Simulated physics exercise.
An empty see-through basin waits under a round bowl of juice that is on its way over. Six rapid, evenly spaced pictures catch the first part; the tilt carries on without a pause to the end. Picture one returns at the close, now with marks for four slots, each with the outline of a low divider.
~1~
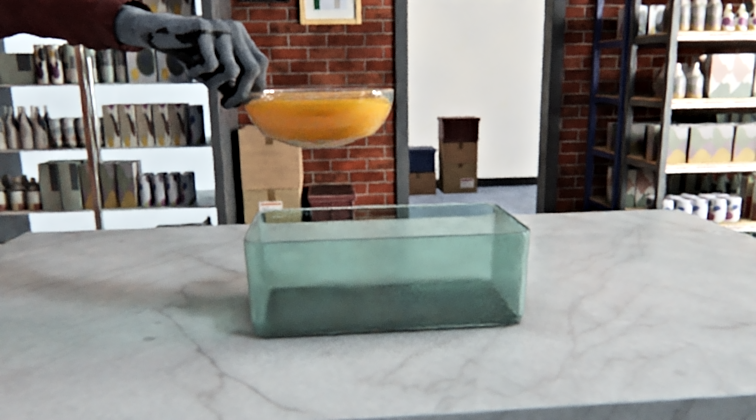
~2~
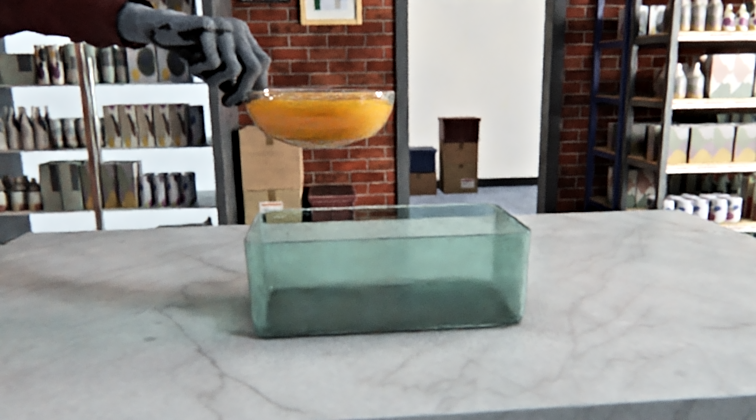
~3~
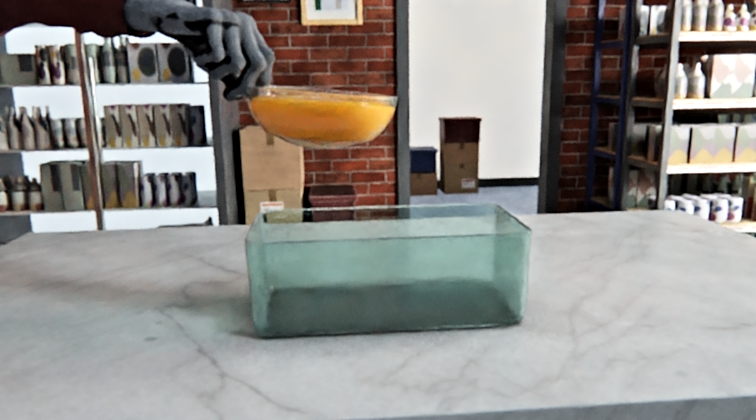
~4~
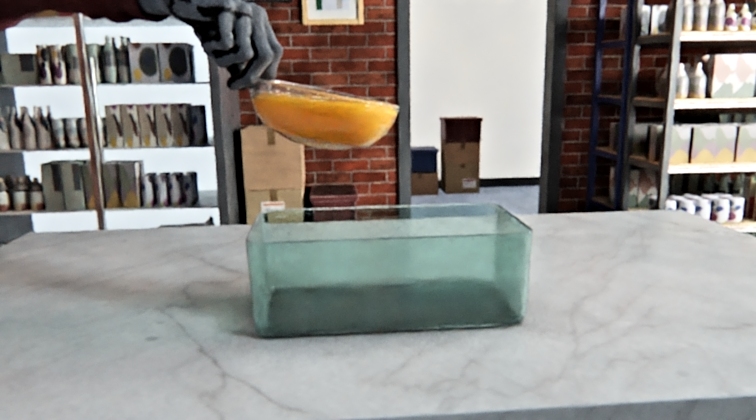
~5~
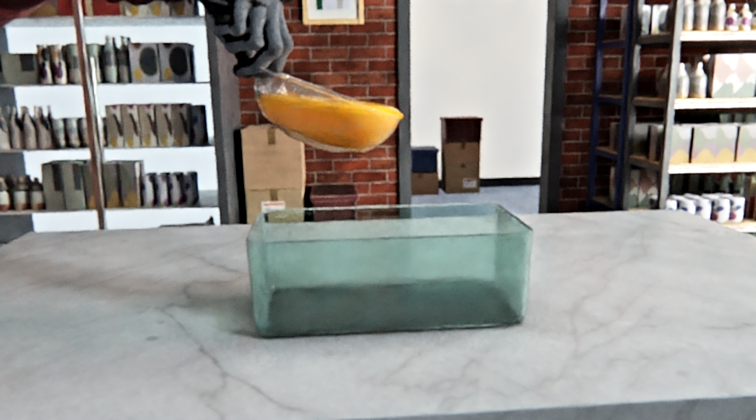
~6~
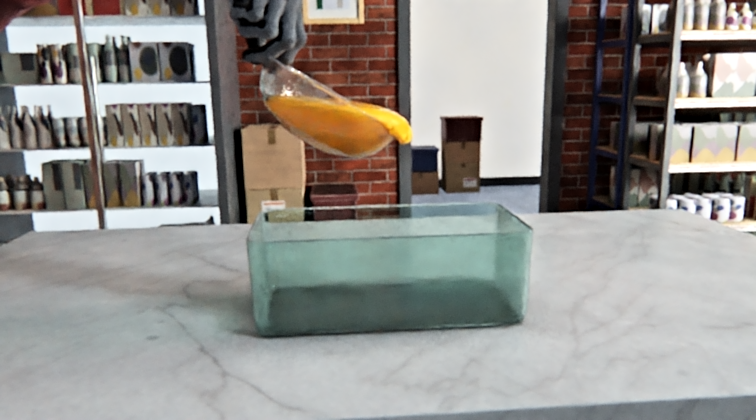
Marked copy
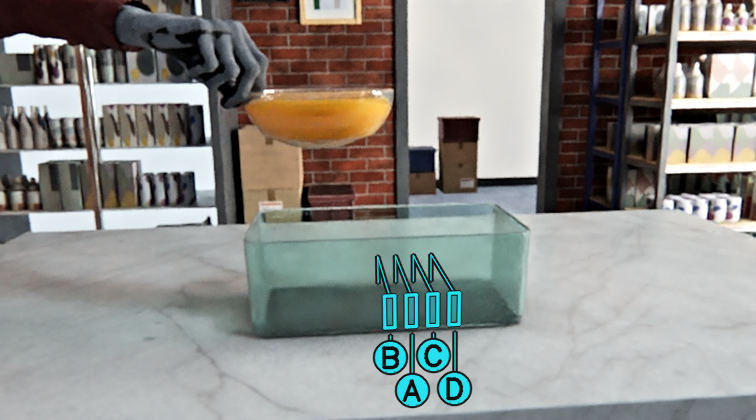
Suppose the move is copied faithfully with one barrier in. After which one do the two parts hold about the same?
C beats the others.
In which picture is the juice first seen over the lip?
Picture 5.
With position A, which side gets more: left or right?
The right side.
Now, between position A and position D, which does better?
Position D.
On the marked copy, A at (412, 334); B at (390, 335); C at (433, 333); D at (454, 332).
With A, about 26 % ends left of the wall and 72 % right of it.
With B, about 20 % ends left of the wall and 78 % right of it.
With C, about 46 % ends left of the wall and 52 % right of it.
With D, about 60 % ends left of the wall and 35 % right of it; 5 % is lost outside.
